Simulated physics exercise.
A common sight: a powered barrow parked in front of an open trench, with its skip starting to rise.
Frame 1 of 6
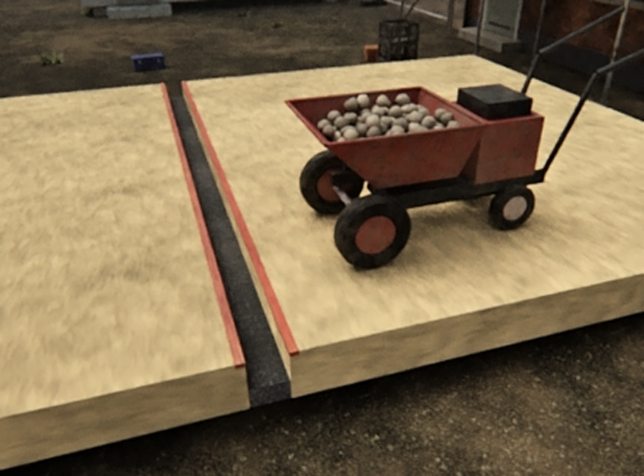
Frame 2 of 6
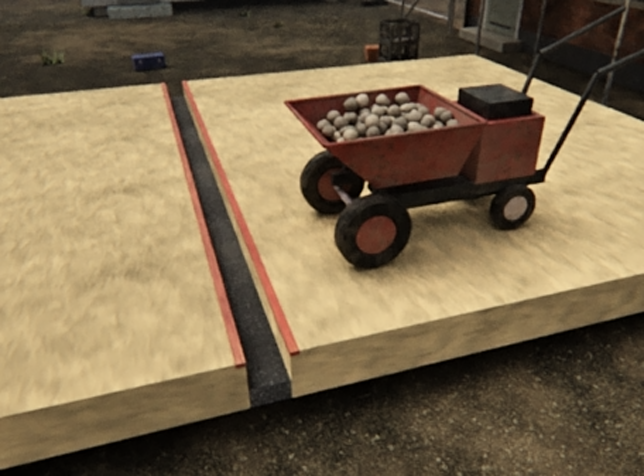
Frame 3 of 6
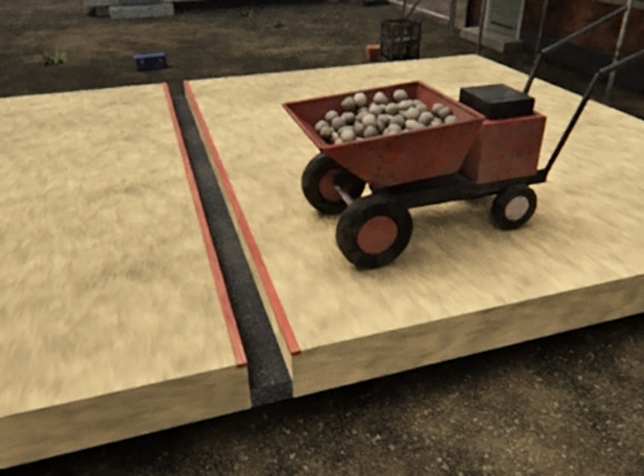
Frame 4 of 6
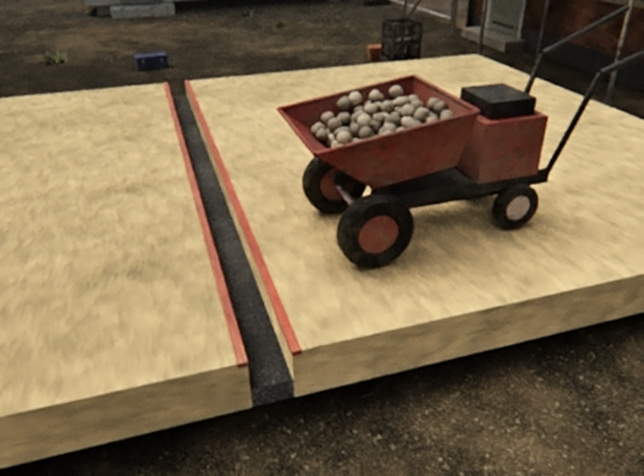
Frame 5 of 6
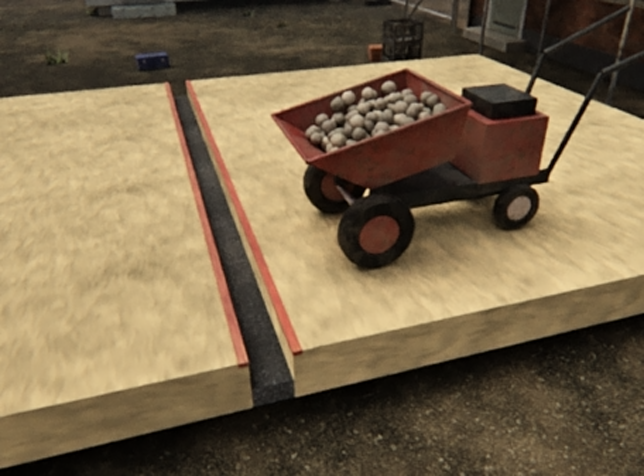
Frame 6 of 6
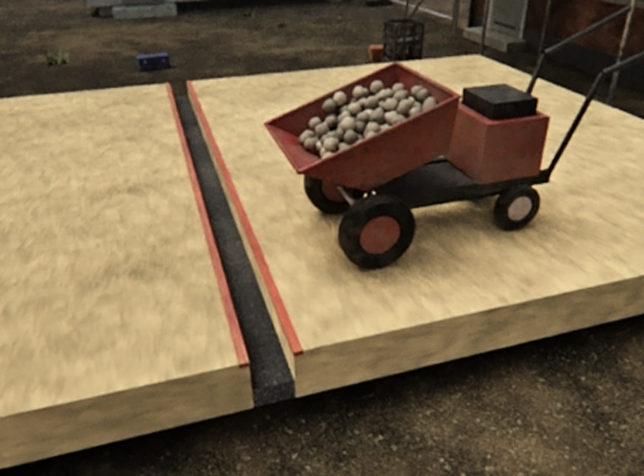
In an outdoor yard of dark, gritty ground, seen from slightly above, a pale, wood-coloured platform is crossed by a narrow dark trench edged with red strips. Right of the trench stands a red barrow with black tyres, a black box and dark handles, its skip heaped with greyish pebbles. The skip sits level at first, then its rear rises and its front lip dips leftward, while the wheels and view stay practically still.
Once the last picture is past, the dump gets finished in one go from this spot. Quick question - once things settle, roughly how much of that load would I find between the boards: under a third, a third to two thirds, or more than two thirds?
Trench gets a third to two thirds.
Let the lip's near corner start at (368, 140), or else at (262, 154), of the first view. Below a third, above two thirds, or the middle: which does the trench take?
For the first position, between a third and two thirds; for the second, under a third.
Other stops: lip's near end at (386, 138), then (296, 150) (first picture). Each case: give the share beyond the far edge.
That would be roughly 0 in a hundred and then roughly 70 in a hundred.
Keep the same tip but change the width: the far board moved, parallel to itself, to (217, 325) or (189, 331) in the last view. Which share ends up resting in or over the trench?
About 80 and 90 per cent.
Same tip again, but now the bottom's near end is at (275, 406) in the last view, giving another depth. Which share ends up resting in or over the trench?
70 per cent, roughly.
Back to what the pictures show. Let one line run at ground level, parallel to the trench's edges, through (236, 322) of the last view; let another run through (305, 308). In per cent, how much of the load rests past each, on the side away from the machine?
About 30 and 80 %.
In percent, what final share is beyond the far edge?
My estimate is around 25 percent.
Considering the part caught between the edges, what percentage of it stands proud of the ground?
Estimate: Close to 30 in a hundred.
Shortly afterwards, skip tipped steeply; the whole lot in the skip.
Next, skip tipped right over; near half in the skip; near a third in or heaped over the trench; a little beyond it.
Some moments later, skip tipped right over; near a quarter in the skip; only a few short of the trench; near half in or heaped over the trench; near a quarter beyond it.
In the end, skip tipped right over; near a quarter in the skip; only a few short of the trench; near half in or heaped over the trench; near a quarter beyond it.
